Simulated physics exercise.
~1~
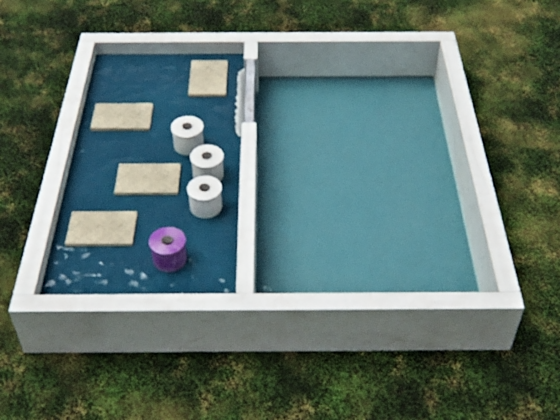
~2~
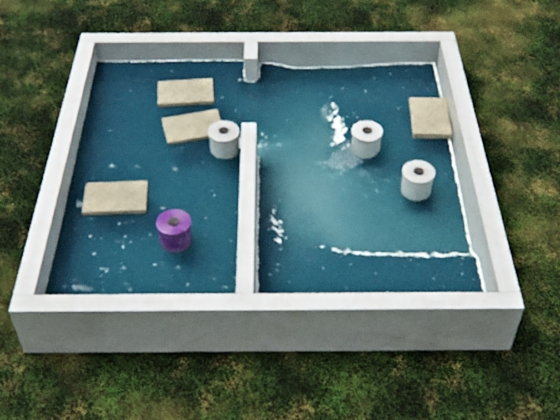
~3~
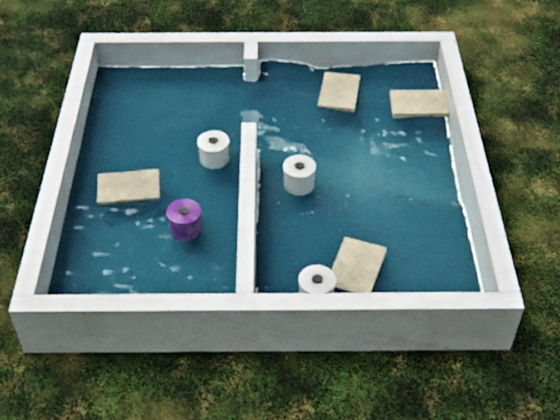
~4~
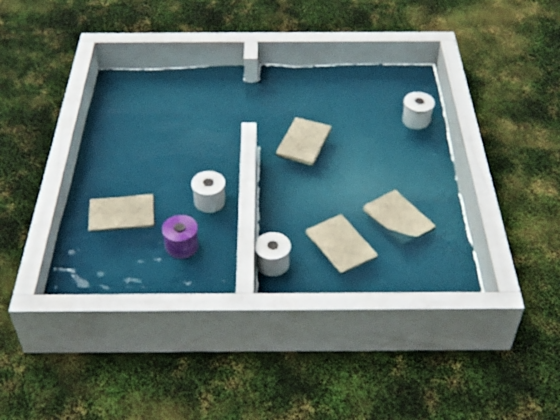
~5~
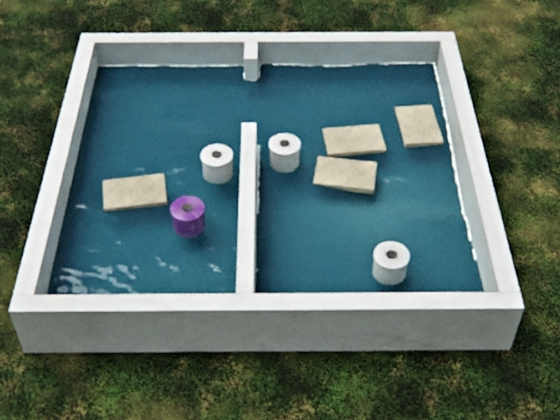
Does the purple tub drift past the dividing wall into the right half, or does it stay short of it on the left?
The purple tub stays short of the dividing wall. It only drifts a little and remains afloat in the left half.
